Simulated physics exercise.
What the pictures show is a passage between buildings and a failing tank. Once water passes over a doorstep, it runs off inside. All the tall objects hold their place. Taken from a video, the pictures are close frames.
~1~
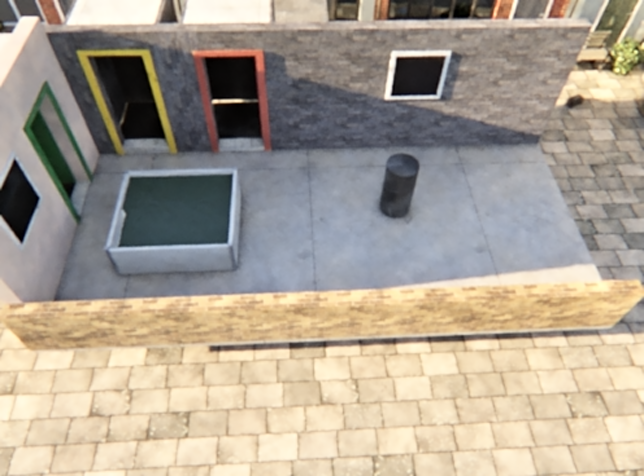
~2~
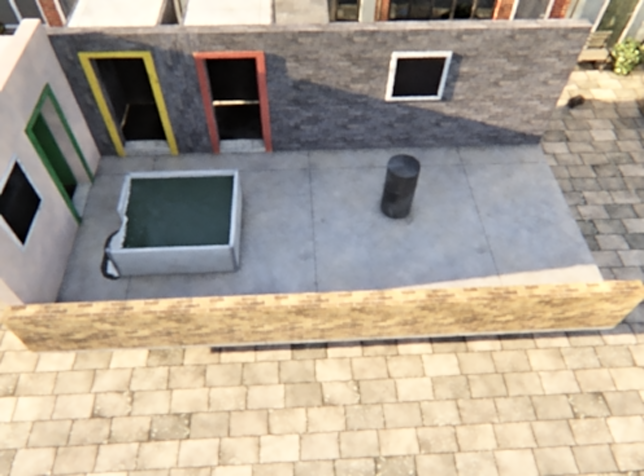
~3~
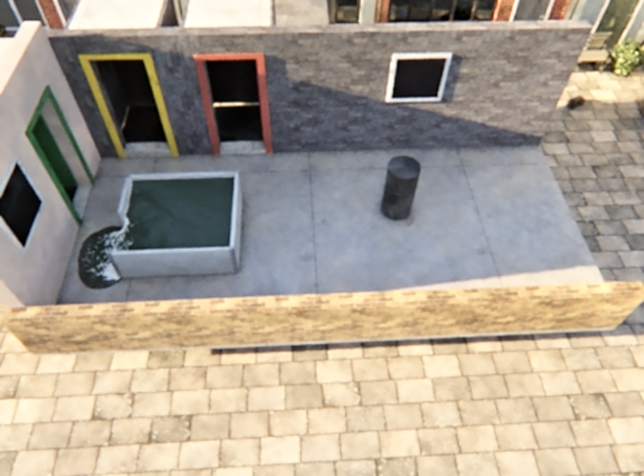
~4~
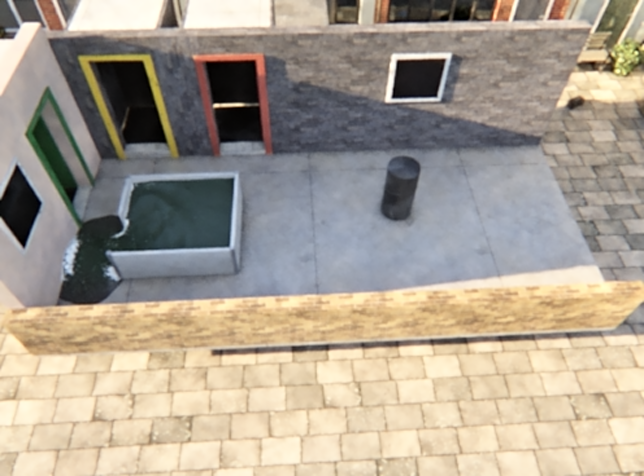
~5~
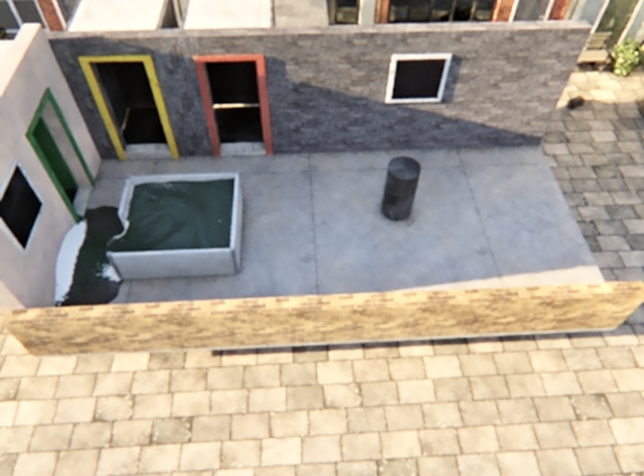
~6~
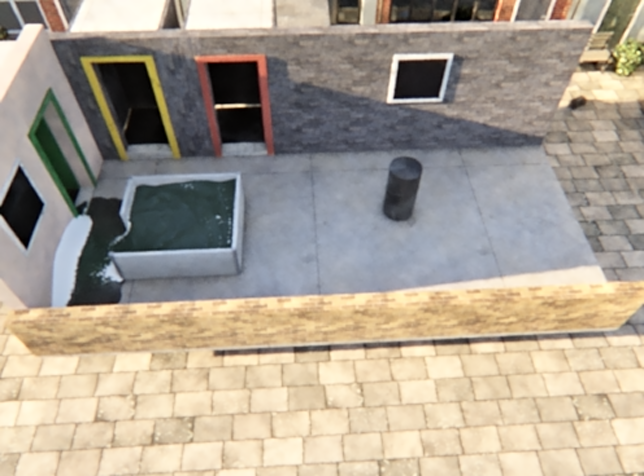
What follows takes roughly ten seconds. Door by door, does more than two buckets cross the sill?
The yellow door does not pass two buckets. The red door does not pass two buckets. The green door passes two buckets.
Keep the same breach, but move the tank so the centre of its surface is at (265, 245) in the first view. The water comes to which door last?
Answer: The red one.
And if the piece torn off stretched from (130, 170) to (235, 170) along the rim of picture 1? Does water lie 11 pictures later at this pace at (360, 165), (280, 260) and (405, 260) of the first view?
The three spots, in order, are inundated, spared and spared.
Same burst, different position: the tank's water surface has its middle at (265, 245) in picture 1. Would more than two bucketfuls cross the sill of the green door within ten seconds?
The green door overshoots the limit.
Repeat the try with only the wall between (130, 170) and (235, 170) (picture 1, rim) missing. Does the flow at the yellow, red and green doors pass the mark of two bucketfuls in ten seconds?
At the doors, yellow crosses the line, red crosses the line and green crosses the line.
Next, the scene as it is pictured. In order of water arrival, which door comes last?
My answer is the door marked red.
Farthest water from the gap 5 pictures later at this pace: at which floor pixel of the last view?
I reckon the front has reached (104, 160) by then.
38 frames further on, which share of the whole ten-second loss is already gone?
About 20 %.
A moment on, water covers 10 % of the floor; the yellow door not reached, the red door not reached, the green door under two buckets in.
Next, water covers 20 % of the floor; the yellow door wet at the sill, nothing in, the red door not reached, the green door under two buckets in.
Then, water covers 45 % of the floor; the yellow door under two buckets in, the red door wet at the sill, nothing in, the green door over two buckets in.
Later, water covers 85 % of the floor; the yellow door under two buckets in, the red door wet at the sill, nothing in, the green door over two buckets in.
In the end, water covers 100 % of the floor; the yellow door under two buckets in, the red door wet at the sill, nothing in, the green door over two buckets in.
